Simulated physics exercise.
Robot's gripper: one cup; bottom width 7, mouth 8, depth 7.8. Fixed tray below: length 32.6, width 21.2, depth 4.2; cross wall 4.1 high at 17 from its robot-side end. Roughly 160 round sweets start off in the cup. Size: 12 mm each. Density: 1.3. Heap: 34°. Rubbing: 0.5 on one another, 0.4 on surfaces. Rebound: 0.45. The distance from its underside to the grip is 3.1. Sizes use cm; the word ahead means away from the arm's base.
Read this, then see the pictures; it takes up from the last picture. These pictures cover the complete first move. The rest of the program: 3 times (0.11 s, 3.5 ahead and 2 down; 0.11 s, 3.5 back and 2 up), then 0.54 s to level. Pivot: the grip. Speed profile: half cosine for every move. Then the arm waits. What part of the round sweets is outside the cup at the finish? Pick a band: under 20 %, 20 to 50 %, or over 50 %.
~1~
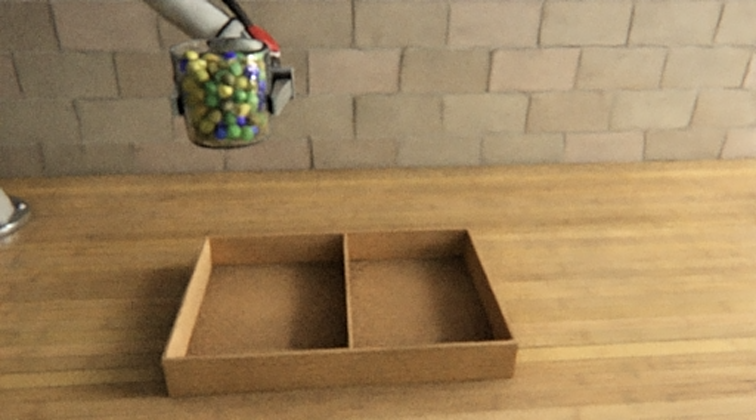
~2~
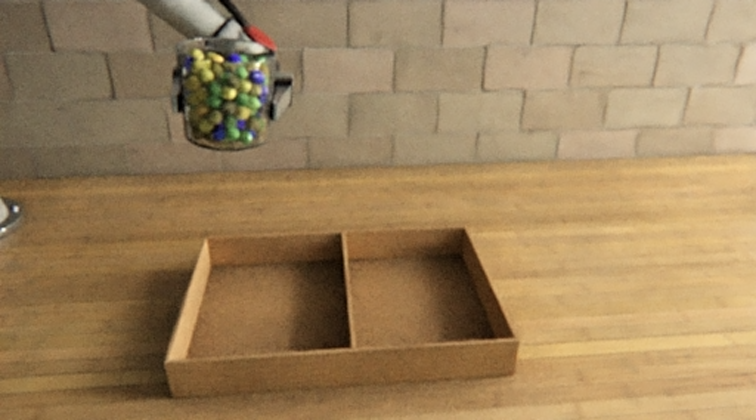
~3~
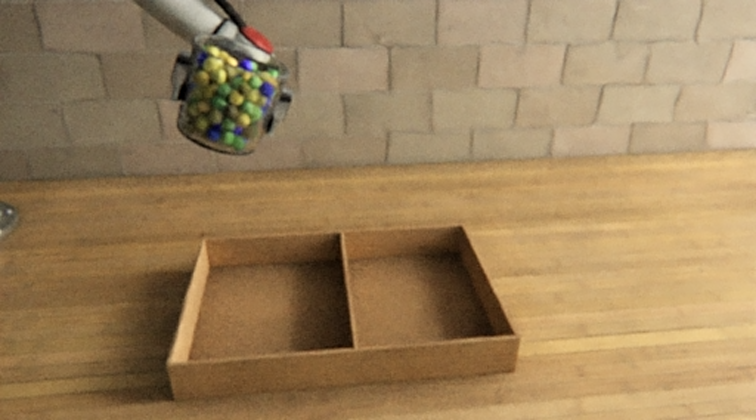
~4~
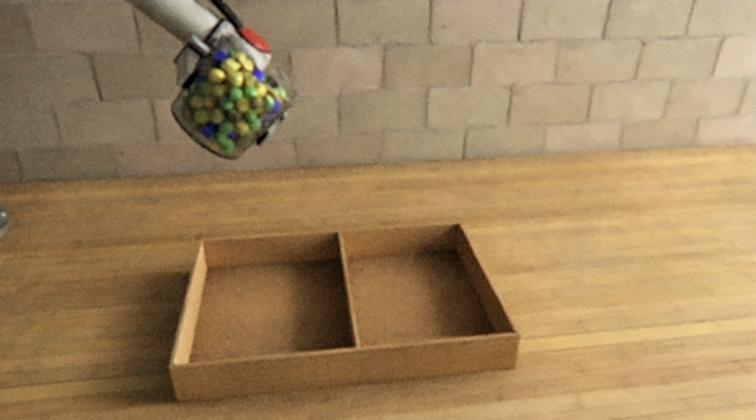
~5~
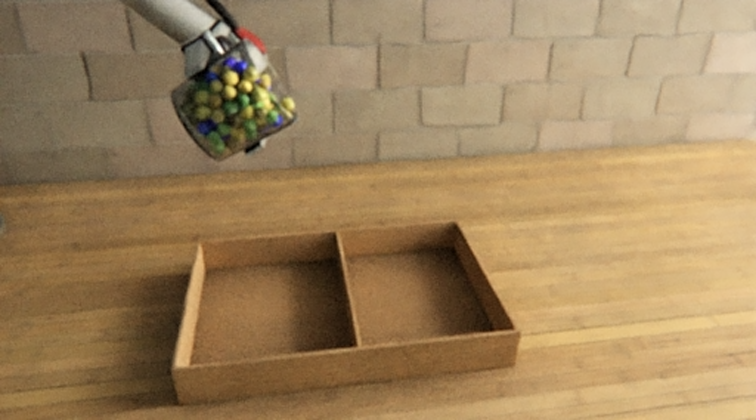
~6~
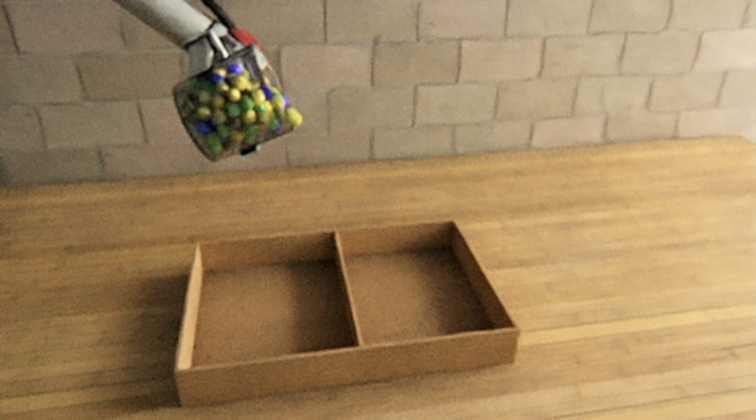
20 to 50 %.
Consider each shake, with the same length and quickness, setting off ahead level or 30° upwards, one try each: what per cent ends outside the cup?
I'd say close to 65 percent for the first and close to 75 percent for the second.
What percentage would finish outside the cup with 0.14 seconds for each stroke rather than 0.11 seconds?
Estimate: Near 25 per cent.
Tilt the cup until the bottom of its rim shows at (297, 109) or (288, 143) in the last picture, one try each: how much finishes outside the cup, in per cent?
Roughly 15 per cent, then roughly 80 per cent.
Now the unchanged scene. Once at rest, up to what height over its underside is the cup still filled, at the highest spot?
I'd say close to 6.5 cm.
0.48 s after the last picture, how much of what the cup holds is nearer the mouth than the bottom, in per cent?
About 40 percent.
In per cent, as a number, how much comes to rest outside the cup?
The share comes to around 35 per cent.
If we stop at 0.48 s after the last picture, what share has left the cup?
By then near 25 % is out.
Then, 0.48 s after the last picture, tilted 67° forward, highest piece 27 above the table; 117 in the cup, 22 in the far-side part, 5 in the robot-side part, 12 in flight or on a rim.
Then, 0.96 s after the last picture, tilted 28° forward, highest piece 28 above the table; 100 in the cup, 40 in the far-side part, 15 in the robot-side part, 1 in flight or on a rim.
Then, 1.40 s after the last picture, level, highest piece 29 above the table; 100 in the cup, 40 in the far-side part, 16 in the robot-side part.
Then, 2.45 s after the last picture, level, highest piece 29 above the table; 100 in the cup, 40 in the far-side part, 16 in the robot-side part.
Final count, 100 in the cup, 40 in the far-side part, 16 in the robot-side part. That is 36 % outside the cup.
